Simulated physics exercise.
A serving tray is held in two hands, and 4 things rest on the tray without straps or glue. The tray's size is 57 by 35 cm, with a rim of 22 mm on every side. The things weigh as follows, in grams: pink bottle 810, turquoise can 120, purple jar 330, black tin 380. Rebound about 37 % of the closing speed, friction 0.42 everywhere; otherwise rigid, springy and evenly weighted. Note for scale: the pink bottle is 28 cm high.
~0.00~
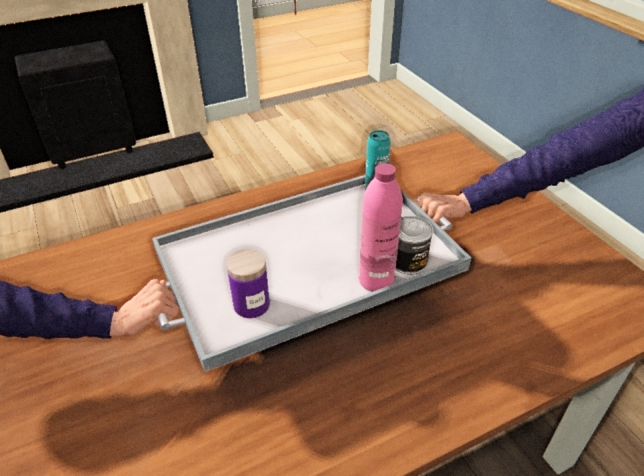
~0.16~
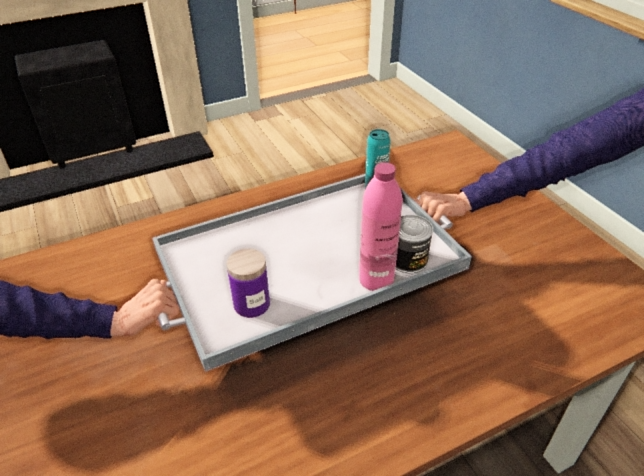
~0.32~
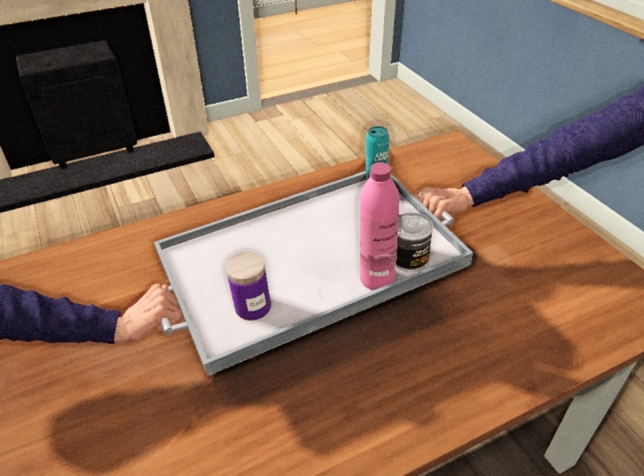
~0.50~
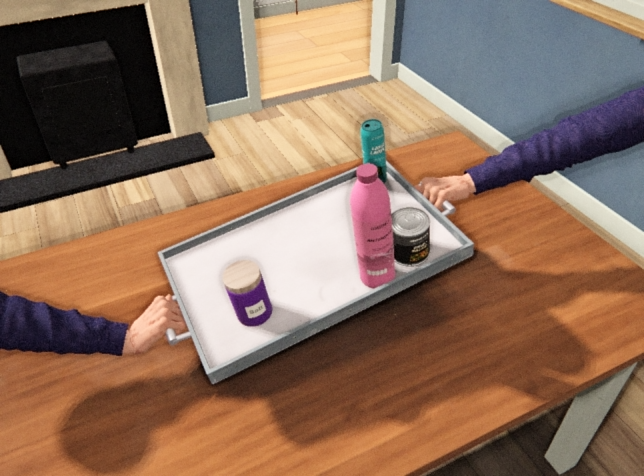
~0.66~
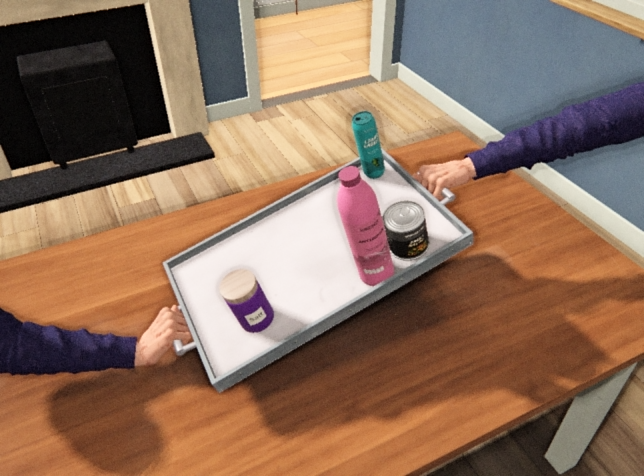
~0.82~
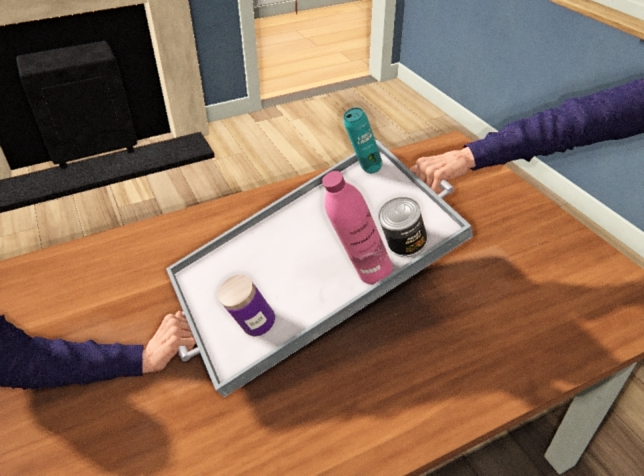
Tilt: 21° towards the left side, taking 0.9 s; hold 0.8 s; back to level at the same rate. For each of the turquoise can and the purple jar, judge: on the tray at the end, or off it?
Turquoise can - on the tray. Purple jar - off the tray.
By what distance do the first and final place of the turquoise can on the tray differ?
I'd put it at about 42 centimetres.
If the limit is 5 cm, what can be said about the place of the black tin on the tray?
In the end the black tin remains stationary.
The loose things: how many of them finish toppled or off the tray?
I get 3.
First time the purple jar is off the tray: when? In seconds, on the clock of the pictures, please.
That first happens close to 1.5 seconds.
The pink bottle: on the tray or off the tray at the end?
When everything stops, the pink bottle is out of bounds.
Around 1.22 s, tilt 21°, left edge down; turquoise can on its side near (316, 190); purple jar tipped 7° against what carries it near (238, 308); pink bottle on its side.
Around 1.82 s, tilt 21°, left edge down; purple jar now off the tray; turquoise can on its side near (238, 243); pink bottle on its side.
Around 2.32 s, tilt 7°, left edge down; pink bottle now off the tray; turquoise can on its side near (212, 240).
Finally (3.7 s), off the tray, pink bottle and purple jar; on their side or leaning hard on the tray, turquoise can; black tin still in place (within 5 cm). Final places as that camera would see them, turquoise can near (213, 236), purple jar near (120, 435).
